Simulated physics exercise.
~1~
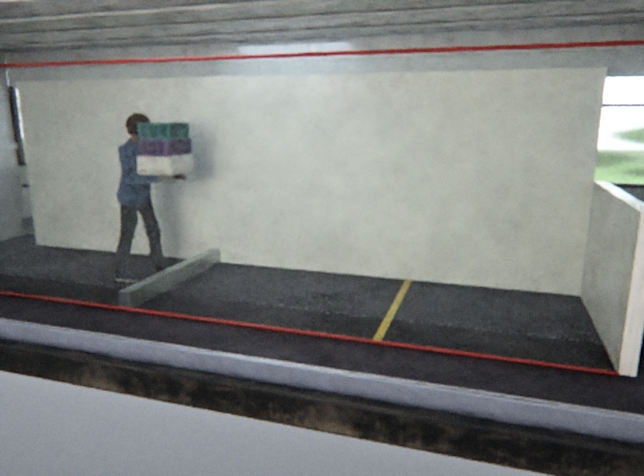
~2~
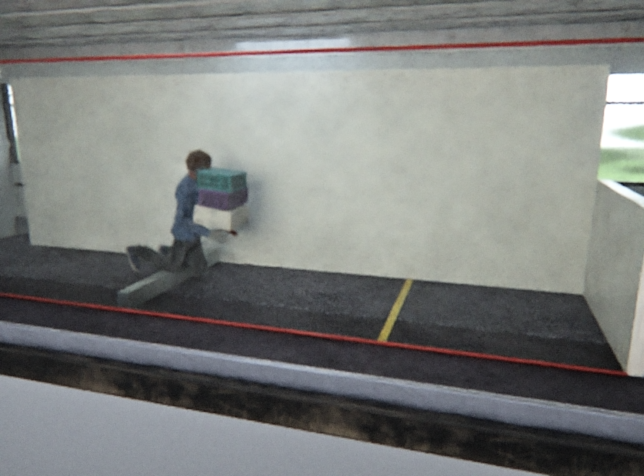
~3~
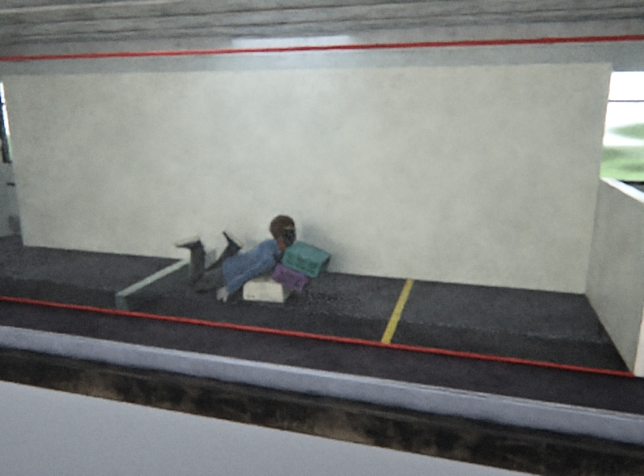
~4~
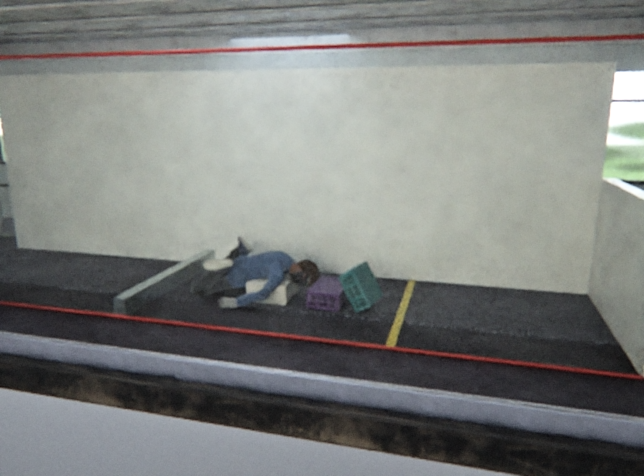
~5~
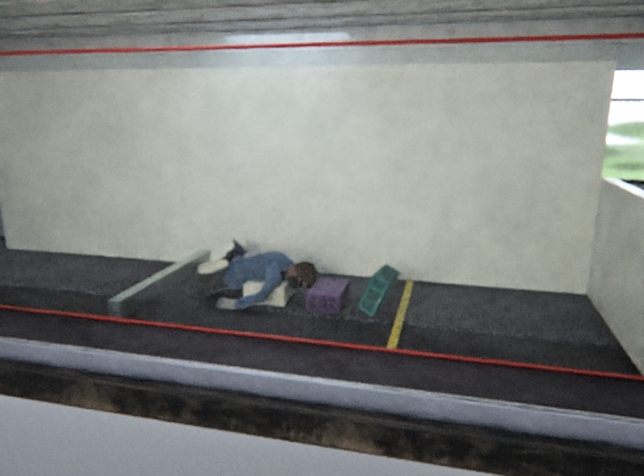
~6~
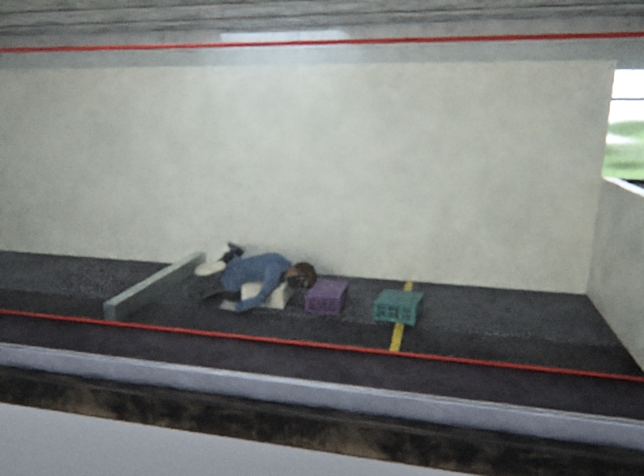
A person carrying three stacked crates tripped over a low rail and fell forward to the right, spilling the load, and ended face down over the white one, the purple one short of the yellow line and the teal one tumbling onto it.
